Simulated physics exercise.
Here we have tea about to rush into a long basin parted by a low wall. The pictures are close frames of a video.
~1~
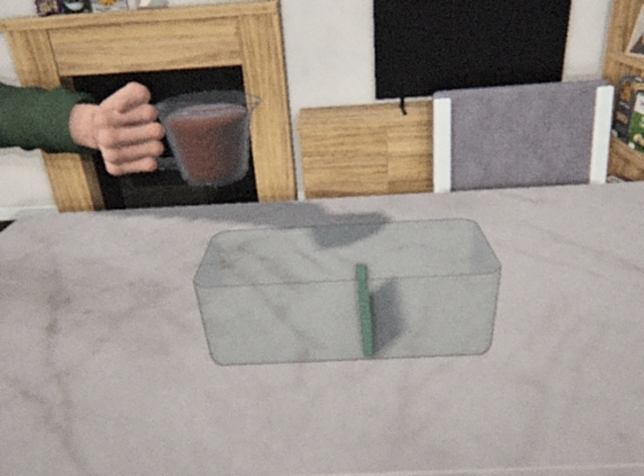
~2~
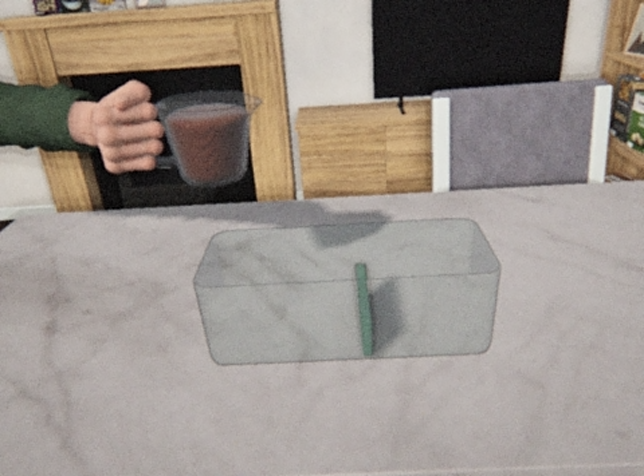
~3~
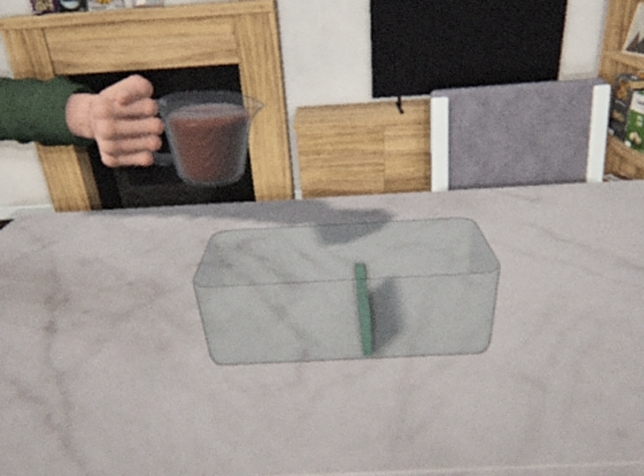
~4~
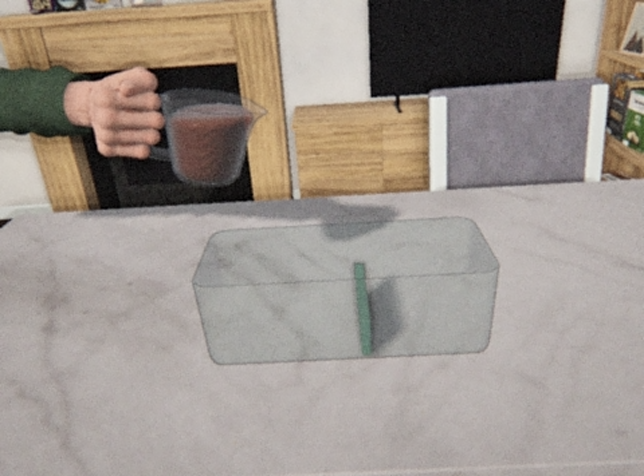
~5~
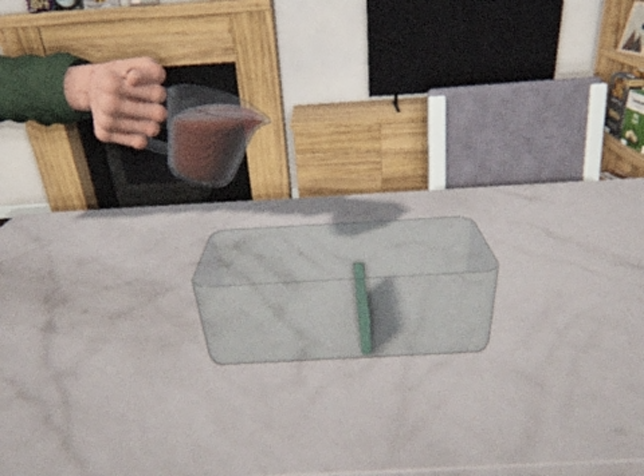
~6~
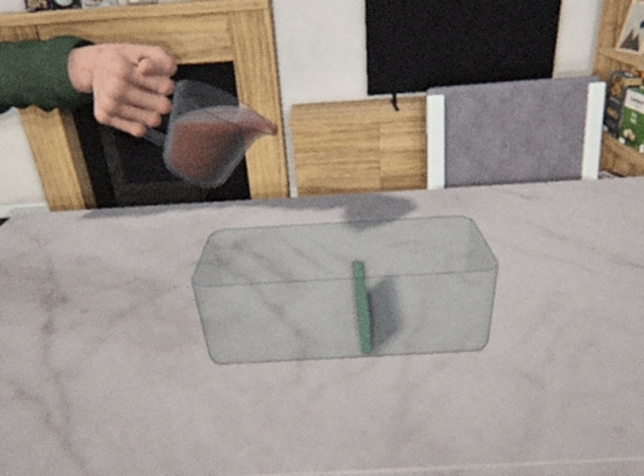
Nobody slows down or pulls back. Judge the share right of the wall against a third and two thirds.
It comes to under a third.
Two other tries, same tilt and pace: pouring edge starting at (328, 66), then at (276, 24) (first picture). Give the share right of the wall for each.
Roughly 85 per cent, and 30 per cent.
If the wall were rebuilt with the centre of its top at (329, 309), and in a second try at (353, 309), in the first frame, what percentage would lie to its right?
In turn 55 and 15 in a hundred.
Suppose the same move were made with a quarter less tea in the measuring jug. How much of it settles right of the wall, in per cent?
About 5 per cent.
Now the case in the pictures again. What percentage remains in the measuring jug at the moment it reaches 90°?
Some 40 per cent.
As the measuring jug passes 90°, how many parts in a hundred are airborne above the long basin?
About 35 per cent.
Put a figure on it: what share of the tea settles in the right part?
About 5 per cent.
A moment on, the measuring jug is tipped on its side and 40 per cent is still to pour, 28 is left of the wall and 0 right of it.
Next, the measuring jug is tipped right over and 3 per cent is still to pour, 86 is left of the wall and 1 right of it.
Then the measuring jug is tipped right over and 0 per cent is still to pour, 94 is left of the wall and 4 right of it.
Later the measuring jug is tipped right over and 0 per cent is still to pour, 94 is left of the wall and 4 right of it.
In the end 94 per cent lies left of the wall, 4 right of it and 2 outside.
